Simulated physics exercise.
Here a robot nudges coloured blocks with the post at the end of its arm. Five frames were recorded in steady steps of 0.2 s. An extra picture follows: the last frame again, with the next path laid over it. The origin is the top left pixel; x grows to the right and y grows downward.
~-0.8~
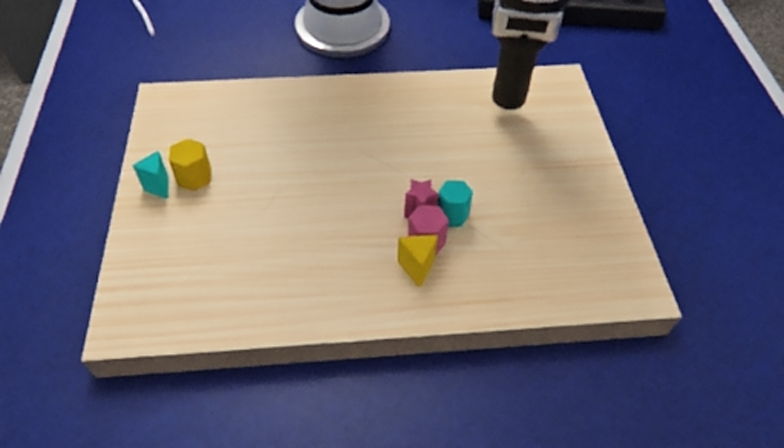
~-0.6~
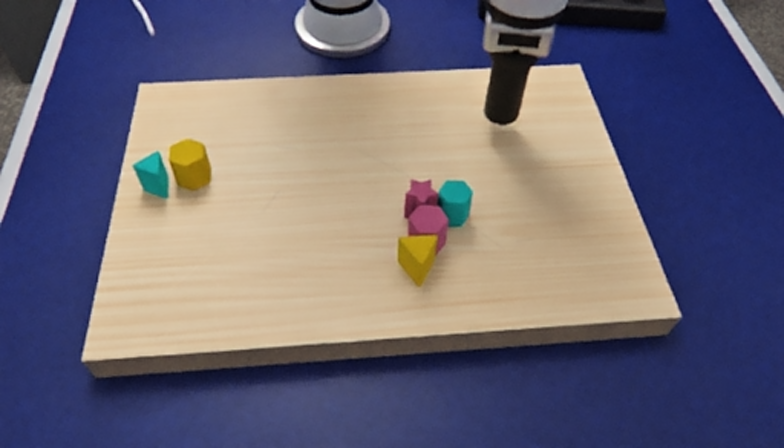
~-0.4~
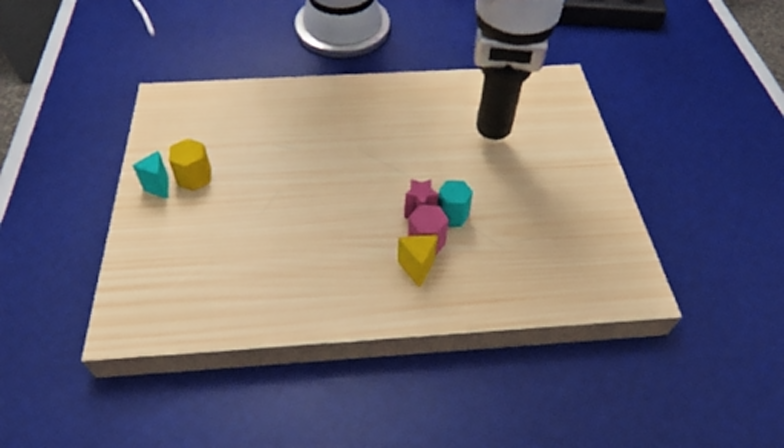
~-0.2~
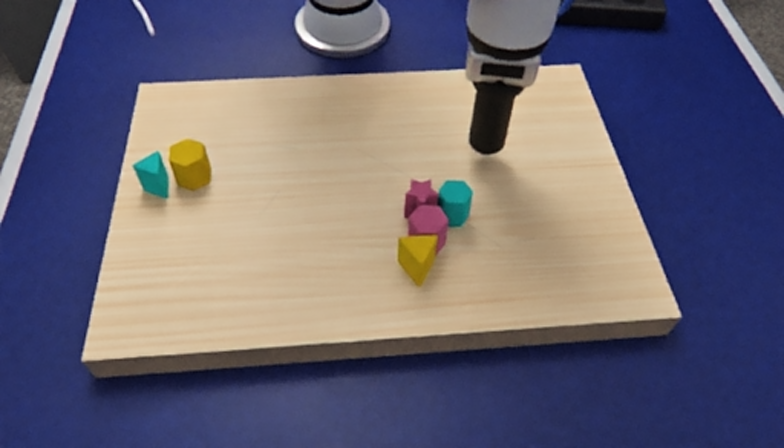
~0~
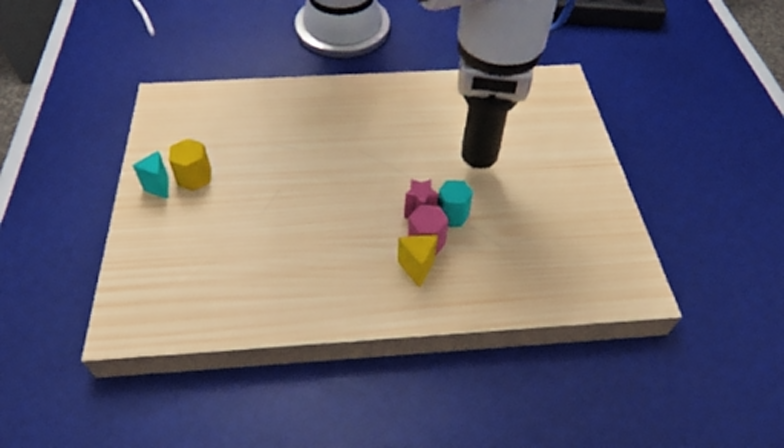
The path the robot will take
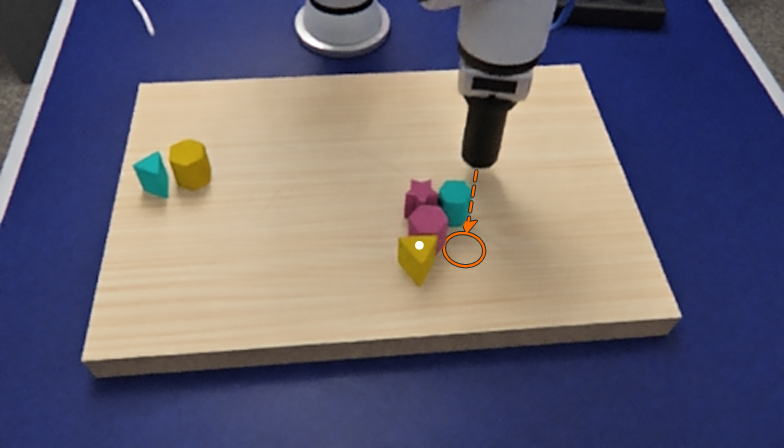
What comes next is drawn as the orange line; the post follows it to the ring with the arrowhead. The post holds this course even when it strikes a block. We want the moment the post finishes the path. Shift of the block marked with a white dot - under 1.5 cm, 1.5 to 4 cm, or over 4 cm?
It moves less than 1.5 cm.
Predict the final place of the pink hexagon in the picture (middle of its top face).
My prediction: (394, 228).
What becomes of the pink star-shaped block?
That block slides.
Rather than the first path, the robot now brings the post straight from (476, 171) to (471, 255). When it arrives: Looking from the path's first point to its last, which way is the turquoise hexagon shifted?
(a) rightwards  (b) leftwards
Choice a: Rightwards.
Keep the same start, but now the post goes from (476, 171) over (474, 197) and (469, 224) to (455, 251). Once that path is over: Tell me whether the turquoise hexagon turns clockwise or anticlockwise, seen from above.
Turns clockwise.
Path on the board, straight from (476, 171) to (464, 249); the dot is on the yellow triangular block.
The first path, step by step. One third of the way, post at (475, 181); nothing pushed yet.
Two thirds of the way, post at (471, 208); yellow triangular block at (416, 250); pink star-shaped block at (419, 196), turned 50° clockwise; pink hexagon at (412, 226), turned 15° anticlockwise; turquoise hexagon at (442, 213), turned 40° clockwise.
At the end, post at (467, 235); yellow triangular block at (415, 253); pink star-shaped block at (419, 197), turned 55° clockwise; pink hexagon at (394, 228), turned 15° anticlockwise; turquoise hexagon at (431, 227), turned 95° clockwise.
